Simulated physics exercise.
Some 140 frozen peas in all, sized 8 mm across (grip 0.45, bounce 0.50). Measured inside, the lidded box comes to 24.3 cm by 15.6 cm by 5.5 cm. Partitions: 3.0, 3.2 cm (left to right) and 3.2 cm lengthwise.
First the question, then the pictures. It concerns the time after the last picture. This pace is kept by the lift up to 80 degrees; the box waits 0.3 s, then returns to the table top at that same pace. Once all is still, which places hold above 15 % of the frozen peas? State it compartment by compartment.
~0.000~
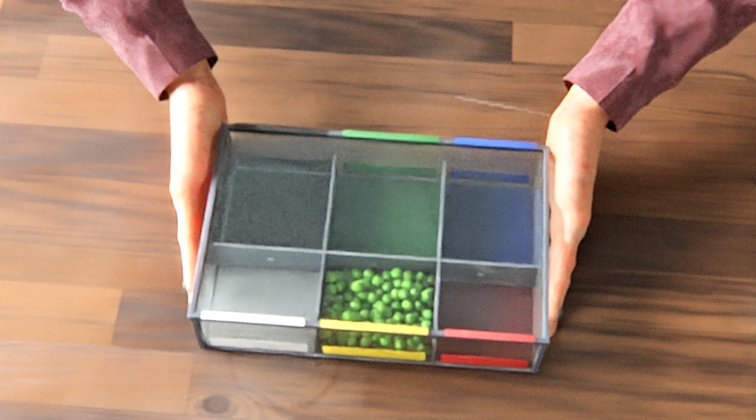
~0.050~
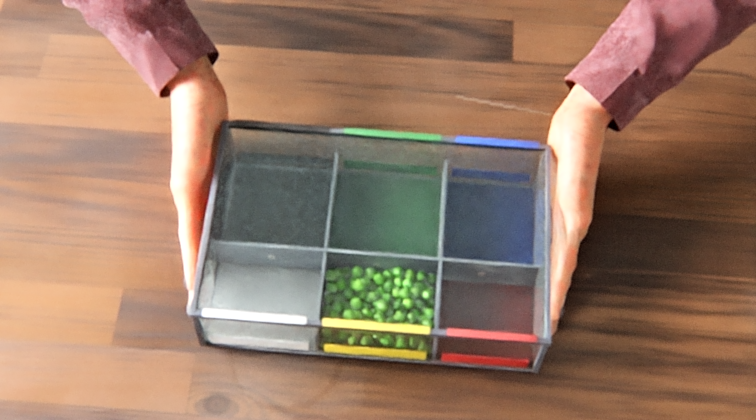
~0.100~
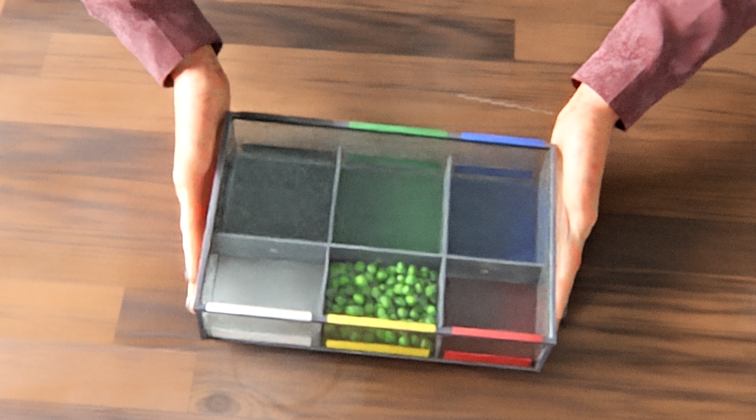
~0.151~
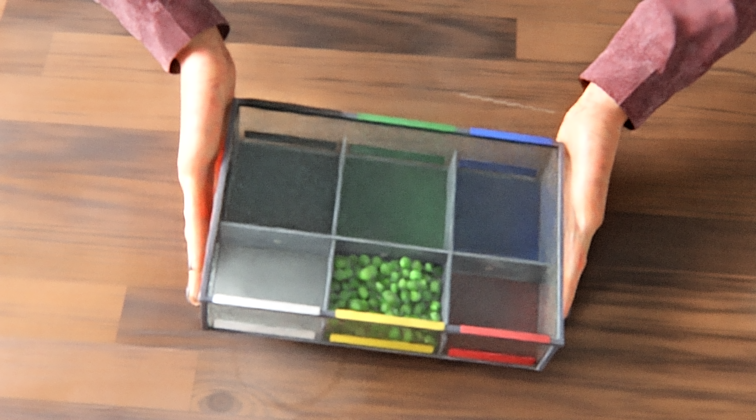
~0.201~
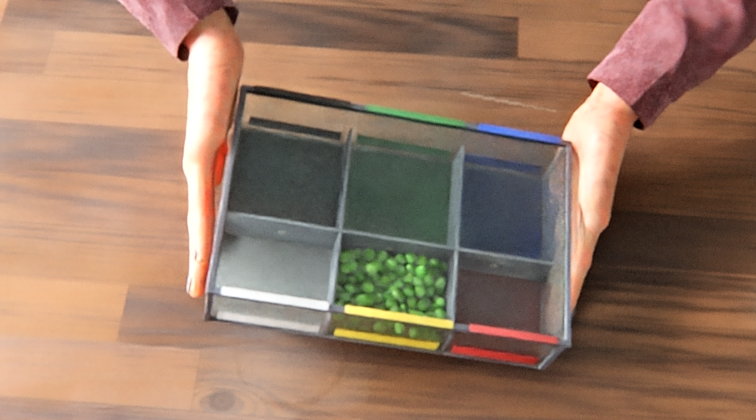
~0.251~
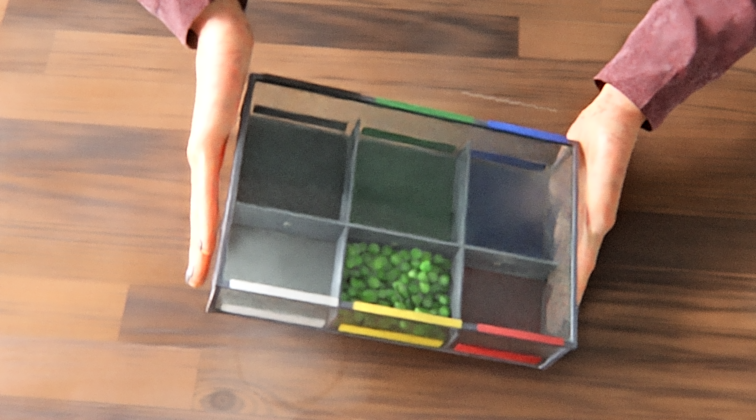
Red compartment: Succeeds, blue compartment: Fails, green compartment: Fails, yellow compartment: Succeeds, white compartment: Fails, black compartment: Fails.
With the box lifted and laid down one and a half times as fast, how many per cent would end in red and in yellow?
The red compartment would end with 40 per cent, the yellow one with 60 per cent.
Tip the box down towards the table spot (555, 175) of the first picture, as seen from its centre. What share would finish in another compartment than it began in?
Estimate: Some 50 per cent.
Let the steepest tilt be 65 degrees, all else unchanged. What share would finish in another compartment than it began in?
Near 10 in a hundred.
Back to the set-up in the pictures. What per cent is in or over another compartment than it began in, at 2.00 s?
Some 35 percent.
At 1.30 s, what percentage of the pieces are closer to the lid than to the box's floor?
Around 20 in a hundred, give or take.
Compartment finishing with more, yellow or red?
Go with yellow, that one ends with more.
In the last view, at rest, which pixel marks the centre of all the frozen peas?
Approximately (433, 324) in the last picture.
Then, at 1.30 s, tilt 80 degrees; red 20 %, yellow 80 %.
After 2.00 s, tilt 41 degrees; red 35 %, yellow 65 %.
After 2.73 s, tilt 0 degrees; red 35 %, yellow 65 %.
By 3.4 s all is still; red 35 %, blue 0 %, green 0 %, yellow 65 %, white 0 %, black 0 %.
